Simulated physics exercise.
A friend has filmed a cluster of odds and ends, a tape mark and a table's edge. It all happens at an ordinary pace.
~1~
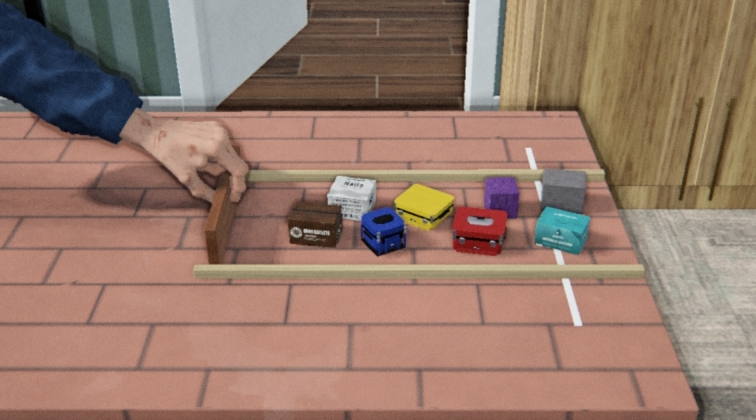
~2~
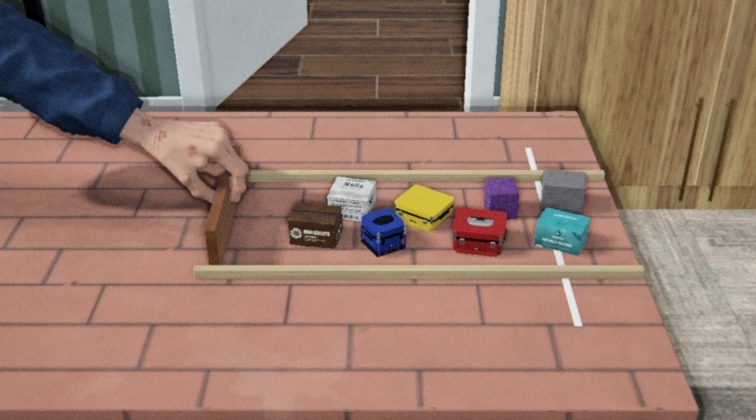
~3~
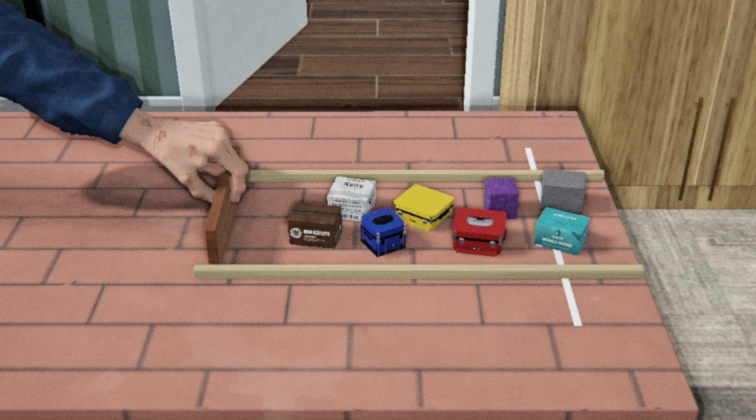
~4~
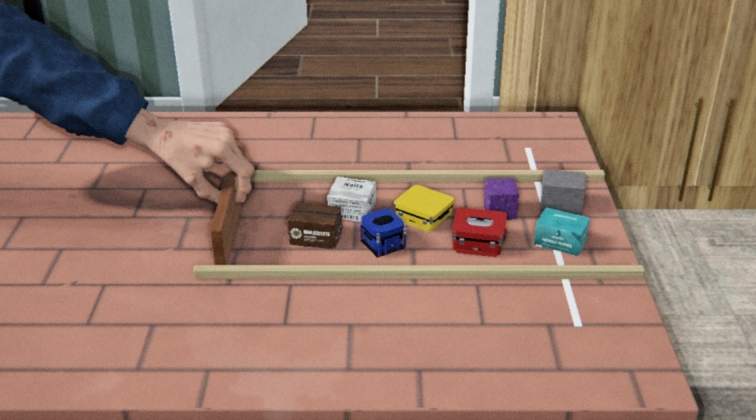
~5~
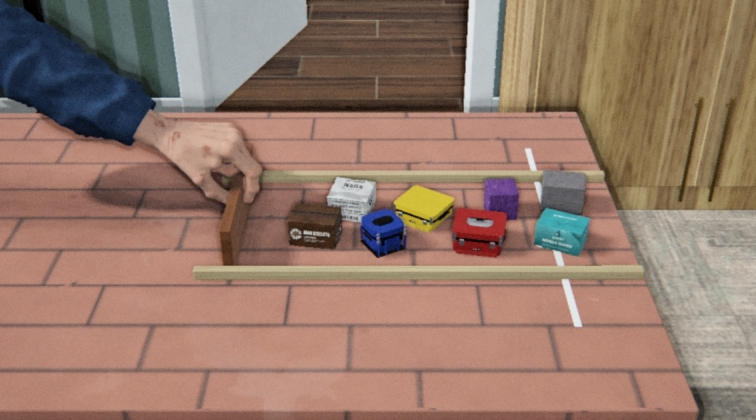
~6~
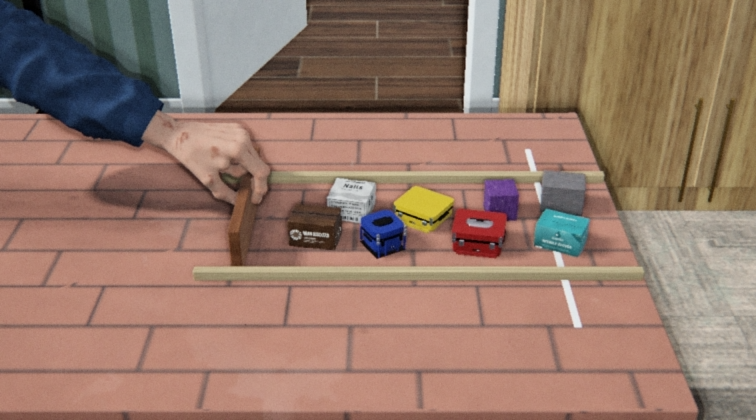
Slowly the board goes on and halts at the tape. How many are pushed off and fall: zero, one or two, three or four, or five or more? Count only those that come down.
The number that fall off is three or four.
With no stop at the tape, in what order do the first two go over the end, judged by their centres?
In order: The turquoise box, the grey block.
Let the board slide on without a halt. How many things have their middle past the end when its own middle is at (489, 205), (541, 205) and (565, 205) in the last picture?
Place by place, 2, 4 and 5.
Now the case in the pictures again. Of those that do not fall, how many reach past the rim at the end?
Overhanging: 2.
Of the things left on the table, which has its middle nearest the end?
Foremost is the yellow case.
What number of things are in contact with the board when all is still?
That makes 2.
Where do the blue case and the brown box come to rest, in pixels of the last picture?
About (620, 245), and the other about (577, 224).
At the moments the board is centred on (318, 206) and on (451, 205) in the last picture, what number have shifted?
The counts are 2 and 8.
A little later, none off yet; grey block at rest near (563, 193); turquoise box at rest near (562, 233); purple block at rest near (501, 200).
Next, none off yet; grey block shifted about its own width near (592, 192); turquoise box shifted about its own width near (621, 234); purple block shifted well along near (559, 197).
When it is over, the number that fall off is three or four; down, red case, purple block, turquoise box and grey block.
